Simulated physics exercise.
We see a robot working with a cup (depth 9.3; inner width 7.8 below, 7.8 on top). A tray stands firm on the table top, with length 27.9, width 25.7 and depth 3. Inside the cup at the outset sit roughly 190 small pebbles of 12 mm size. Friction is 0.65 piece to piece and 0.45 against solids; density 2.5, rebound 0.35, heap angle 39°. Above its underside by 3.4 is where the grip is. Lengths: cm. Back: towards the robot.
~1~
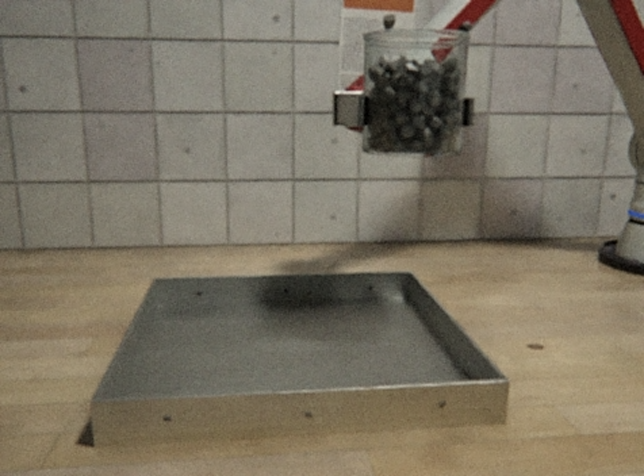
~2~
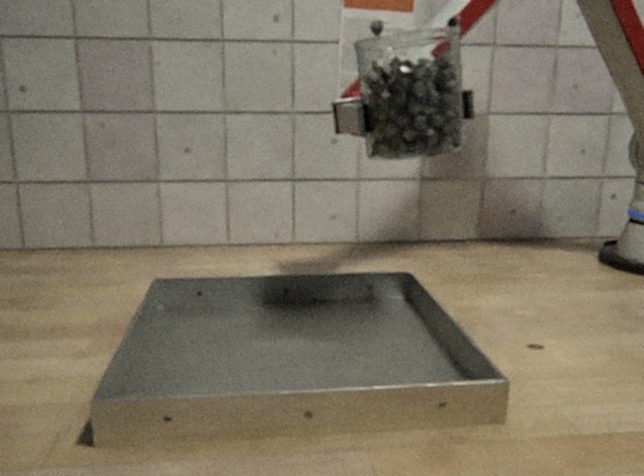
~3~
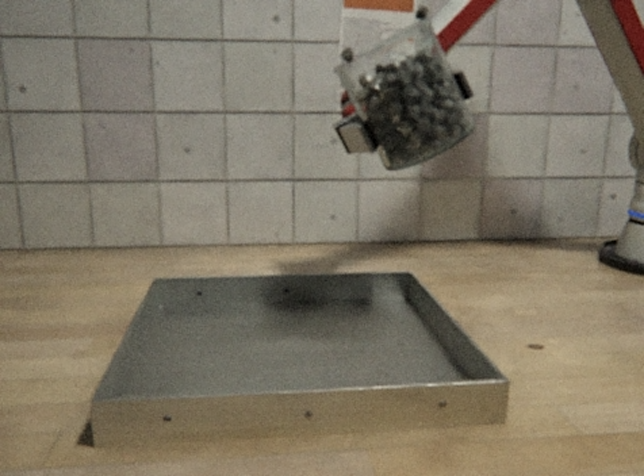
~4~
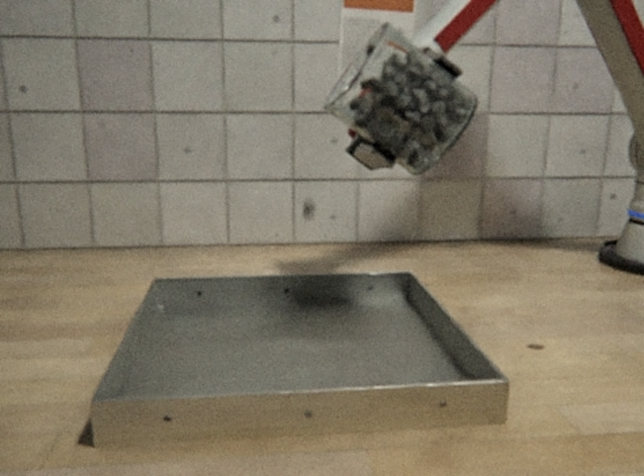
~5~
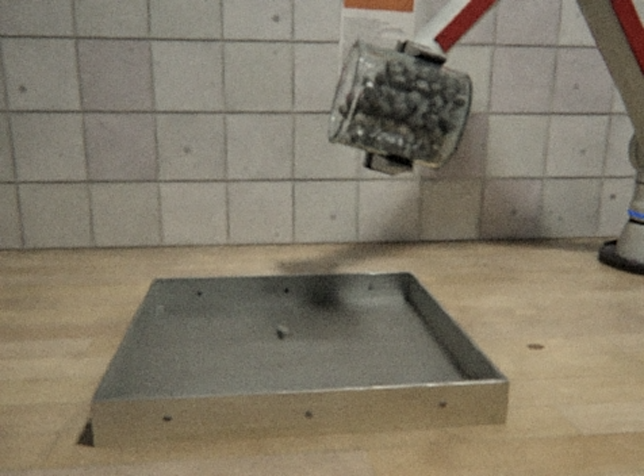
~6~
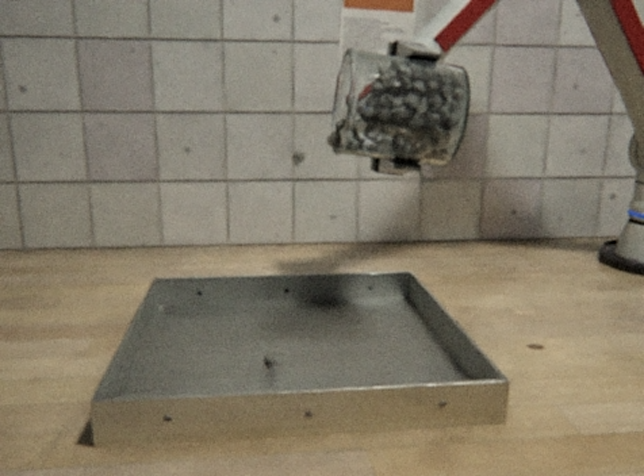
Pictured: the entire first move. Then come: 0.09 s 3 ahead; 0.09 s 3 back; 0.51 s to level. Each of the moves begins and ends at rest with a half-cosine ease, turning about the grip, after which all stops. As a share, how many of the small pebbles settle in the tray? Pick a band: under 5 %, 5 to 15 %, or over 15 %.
Over 15 %.
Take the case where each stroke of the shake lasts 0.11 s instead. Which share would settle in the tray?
Roughly 30 percent then.
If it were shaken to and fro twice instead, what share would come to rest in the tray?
55 per cent.
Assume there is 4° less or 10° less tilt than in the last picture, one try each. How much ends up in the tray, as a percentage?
First try near 30 %, second near 20 %.
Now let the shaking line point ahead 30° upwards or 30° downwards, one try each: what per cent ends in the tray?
First try some 50 %, second try some 15 %.
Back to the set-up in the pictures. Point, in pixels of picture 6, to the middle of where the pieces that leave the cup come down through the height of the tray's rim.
Roughly at (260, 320).
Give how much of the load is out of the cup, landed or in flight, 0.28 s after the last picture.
Near 30 per cent so far.
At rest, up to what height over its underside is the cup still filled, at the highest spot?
7.0 cm.
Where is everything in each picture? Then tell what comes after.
Cup middle at (414, 96), level; upper third of the load around (412, 75), from x 375 to 465, top at y 20; 191 in the cup, in the first frame.
Cup middle at (412, 97), tilted 8° forward; upper third of the load around (415, 75), from x 370 to 455, top at y 20, in the second frame.
Cup middle at (407, 98), tilted 29° forward; upper third of the load around (409, 79), from x 350 to 460, top at y 10; 190 in the cup, 1 in flight or on a rim, in the third frame.
Cup middle at (401, 103), tilted 54° forward; upper third of the load around (407, 82), from x 310 to 460, top at y 50; 190 in the cup, 1 in flight or on a rim, in the fourth frame.
Cup middle at (399, 108), tilted 75° forward; upper third of the load around (407, 87), from x 285 to 460, top at y 65; 190 in the cup, 1 in the tray, in the fifth frame.
Cup middle at (399, 110), tilted 83° forward; upper third of the load around (412, 87), from x 270 to 455, top at y 70; 189 in the cup, 1 in the tray, 1 in flight or on a rim, in the sixth frame.
Then, 0.28 s after the last picture, tilted 76° forward, highest piece 23 above the table; 130 in the cup, 22 in the tray, 39 in flight or on a rim.
Then, 0.55 s after the last picture, tilted 14° forward, highest piece 27 above the table; 125 in the cup, 65 in the tray, 1 in flight or on a rim.
Then, 0.89 s after the last picture, level, highest piece 25 above the table; 125 in the cup, 66 in the tray.
Then, 1.94 s after the last picture, level, highest piece 25 above the table; 125 in the cup, 66 in the tray.
Final count, 125 in the cup, 66 in the tray. That is 35 % in the tray.
